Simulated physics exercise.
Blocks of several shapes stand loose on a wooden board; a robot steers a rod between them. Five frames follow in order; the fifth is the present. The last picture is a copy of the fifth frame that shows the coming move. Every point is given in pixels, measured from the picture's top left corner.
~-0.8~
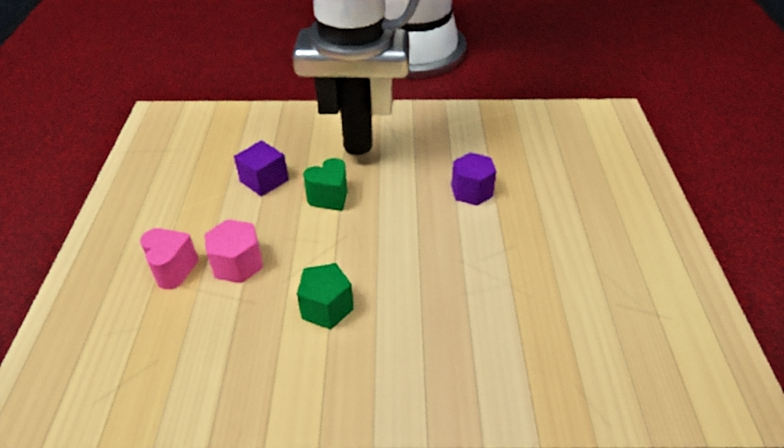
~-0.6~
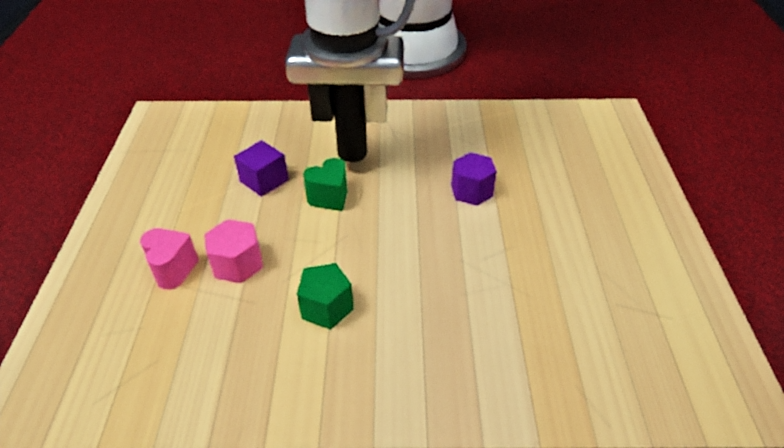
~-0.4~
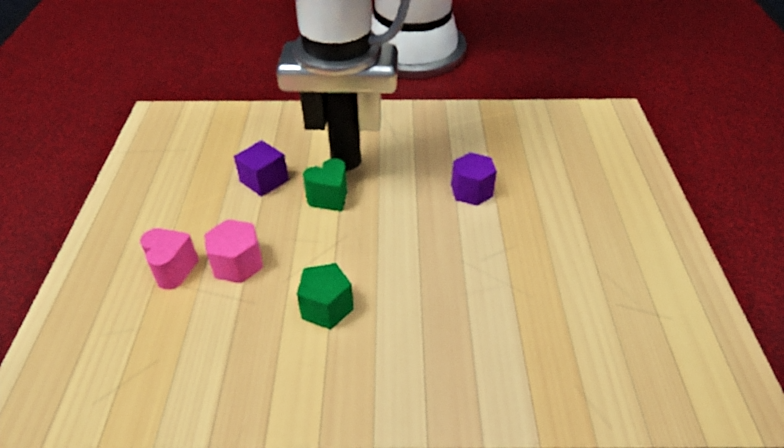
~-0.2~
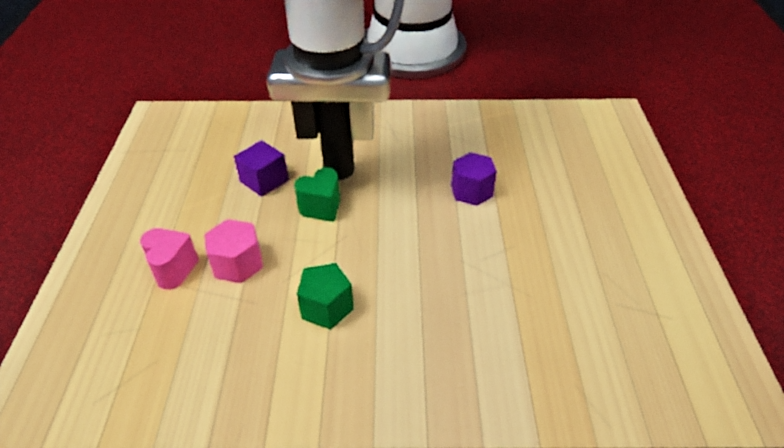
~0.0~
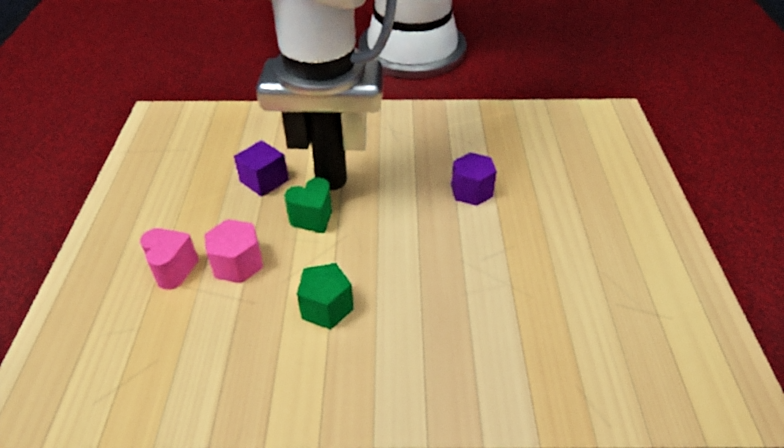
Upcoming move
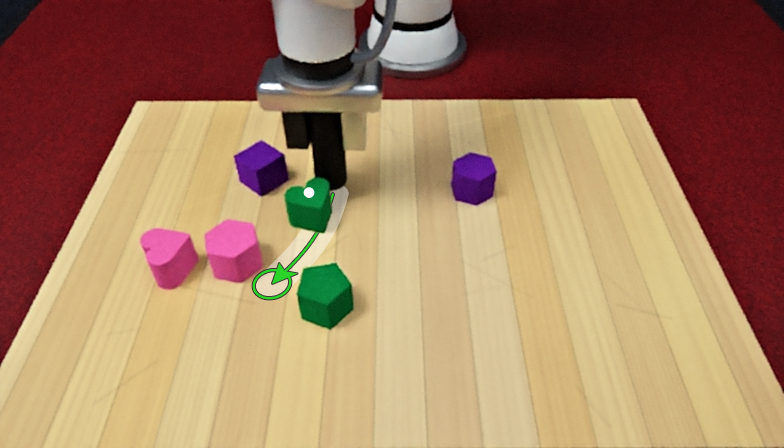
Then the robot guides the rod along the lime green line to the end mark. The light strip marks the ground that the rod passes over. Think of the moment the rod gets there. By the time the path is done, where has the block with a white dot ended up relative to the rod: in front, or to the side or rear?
It holds its place in front.
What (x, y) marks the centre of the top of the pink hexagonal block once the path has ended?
My prediction: (201, 245).
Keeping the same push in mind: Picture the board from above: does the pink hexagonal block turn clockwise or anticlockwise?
Verdict: Clockwise.
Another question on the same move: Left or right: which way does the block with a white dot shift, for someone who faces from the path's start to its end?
That's a shift to the right.
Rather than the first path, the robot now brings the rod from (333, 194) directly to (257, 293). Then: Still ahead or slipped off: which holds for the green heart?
Before the rod.
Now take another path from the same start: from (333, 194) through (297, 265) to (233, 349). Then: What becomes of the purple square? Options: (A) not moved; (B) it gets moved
Choice A: Not moved.
The line goes from (333, 194) by way of (313, 238) to (272, 284); the dot is on the green heart.
On the path given first. One third of the way, rod (320, 212); green heart (285, 218), turned 35° clockwise.
Two thirds of the way, rod (299, 242); pink hexagonal block (214, 241), turned 20° clockwise; green heart (258, 241), turned 75° clockwise.
At the end, rod (269, 271); pink heart (155, 241); pink hexagonal block (201, 245), turned 45° clockwise; green heart (229, 269), turned 105° clockwise; green pentagonal block unmoved.
